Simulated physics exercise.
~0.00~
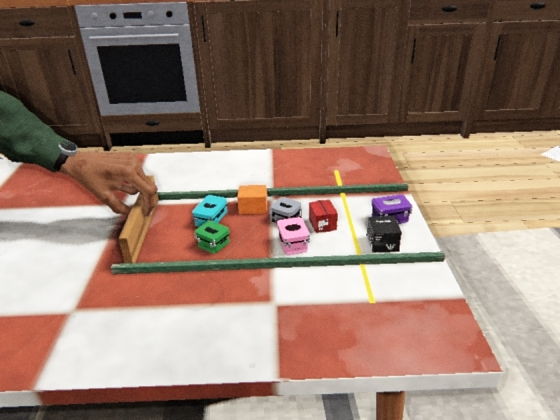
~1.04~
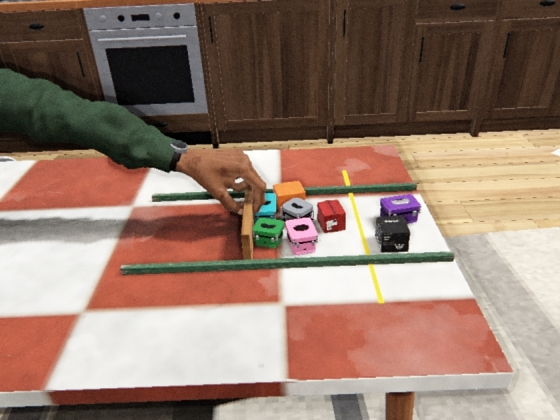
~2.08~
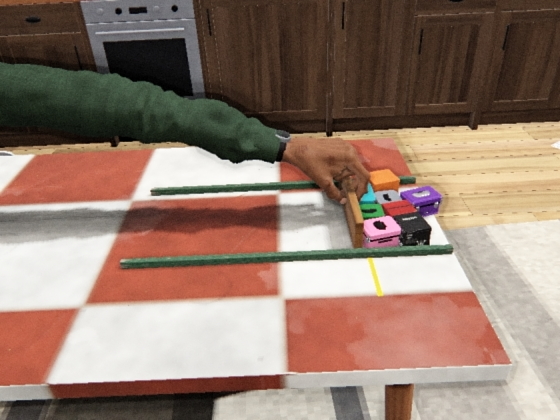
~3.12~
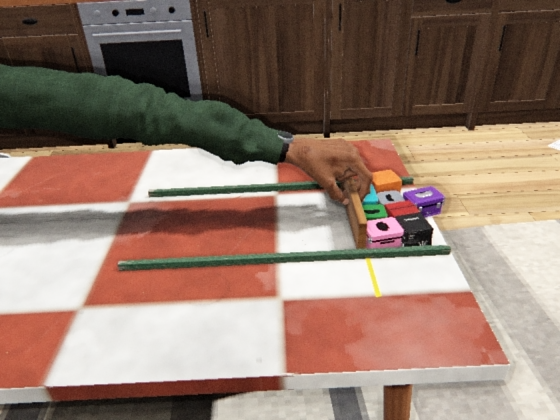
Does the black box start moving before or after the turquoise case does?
The black box starts moving after the turquoise case. The board is already pushing the turquoise case to the right while the black box still sits in its place beyond the tape.
